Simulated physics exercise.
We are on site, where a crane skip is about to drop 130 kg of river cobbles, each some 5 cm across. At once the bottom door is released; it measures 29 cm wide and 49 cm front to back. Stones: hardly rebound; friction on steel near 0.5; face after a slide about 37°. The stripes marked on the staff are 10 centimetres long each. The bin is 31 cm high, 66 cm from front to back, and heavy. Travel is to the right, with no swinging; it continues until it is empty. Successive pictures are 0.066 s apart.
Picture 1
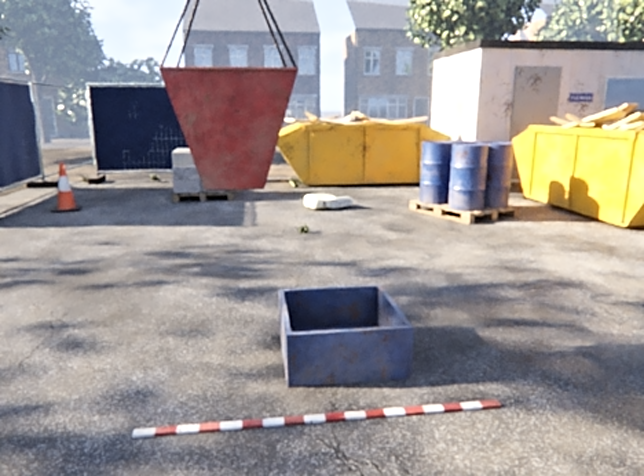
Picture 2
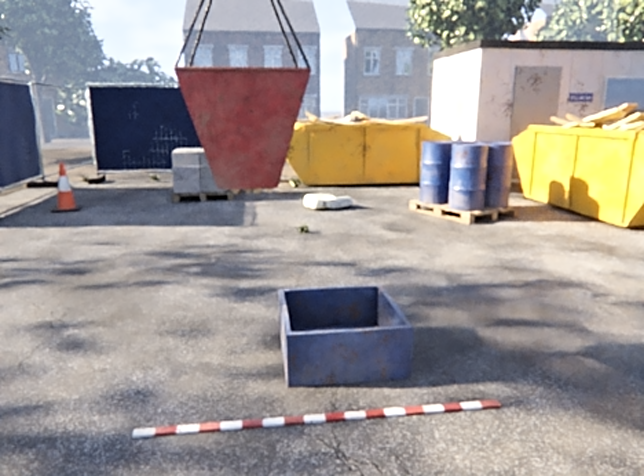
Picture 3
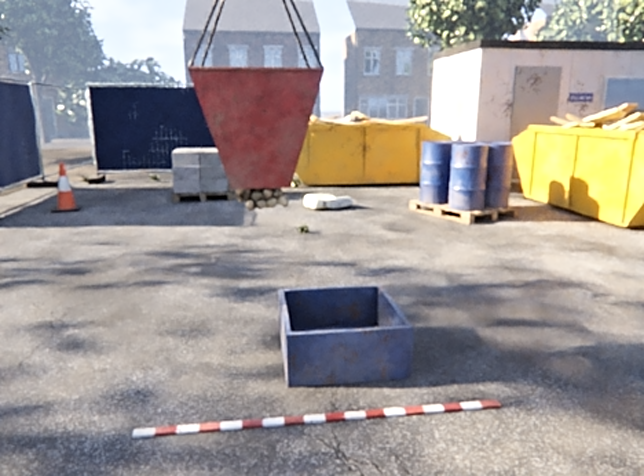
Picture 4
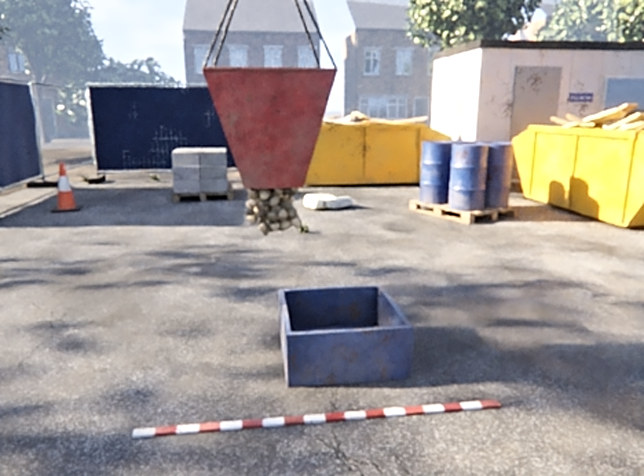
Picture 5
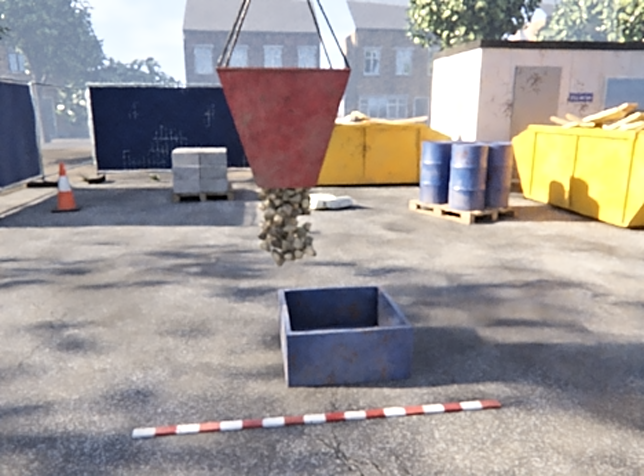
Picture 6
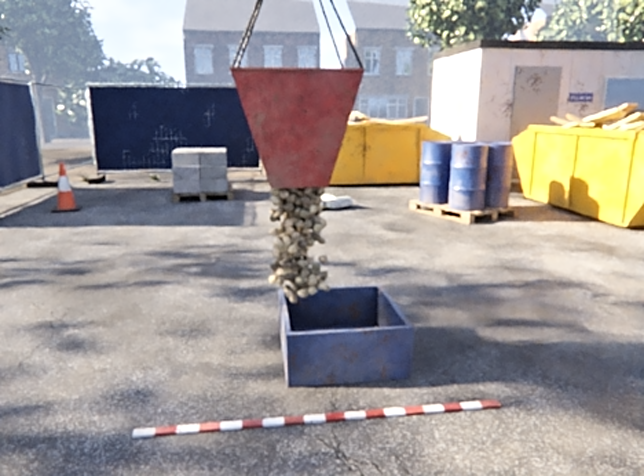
A red crane skip moves right above the yard, then releases a thickening stream of cobbles.
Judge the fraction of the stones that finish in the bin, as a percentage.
Some 93 % of the stones finish in the bin.
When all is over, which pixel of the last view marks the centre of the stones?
(355, 331).
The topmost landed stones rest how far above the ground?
Some 34 cm up.
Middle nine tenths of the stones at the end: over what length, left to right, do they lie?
It spans roughly 80 centimetres.
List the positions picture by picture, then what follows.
The outlet is at (234, 179); nothing has dropped yet, in the first frame.
The outlet is at (248, 179); 4 % is out, in the second frame.
The outlet is at (261, 178); 10 % is out, the lowest stones still above the rim at (267, 201), 98 cm up, in the third frame.
The outlet is at (274, 178); 20 % is out, the lowest stones still above the rim at (278, 224), 84 cm up, in the fourth frame.
The outlet is at (287, 178); 30 % is out, the lowest stones still above the rim at (290, 253), 67 cm up, in the fifth frame.
The outlet is at (300, 178); 42 % is out, the lowest stones still above the rim at (302, 291), 45 cm up, in the sixth frame.
Then, 0.4 s after the last picture, 0 % in the crane skip, 100 % falling or lying in the bin; the stones farthest right are at (385, 335).
Then, 0.8 s after the last picture, 0 % in the crane skip, 93 % falling or lying in the bin, 7 % falling or lying beside or right of the bin; the stones farthest right are at (465, 338).
Then, 1.4 s after the last picture, 0 % in the crane skip, 93 % falling or lying in the bin, 7 % falling or lying beside or right of the bin; the stones farthest right are at (539, 342).
Then, 2.3 s after the last picture, 0 % in the crane skip, 93 % falling or lying in the bin, 7 % falling or lying beside or right of the bin; the stones farthest right are at (546, 342).
Then, 4.2 s after the last picture, 0 % in the crane skip, 93 % in the bin, 7 % beside or right of the bin; the stones farthest right are at (546, 342).
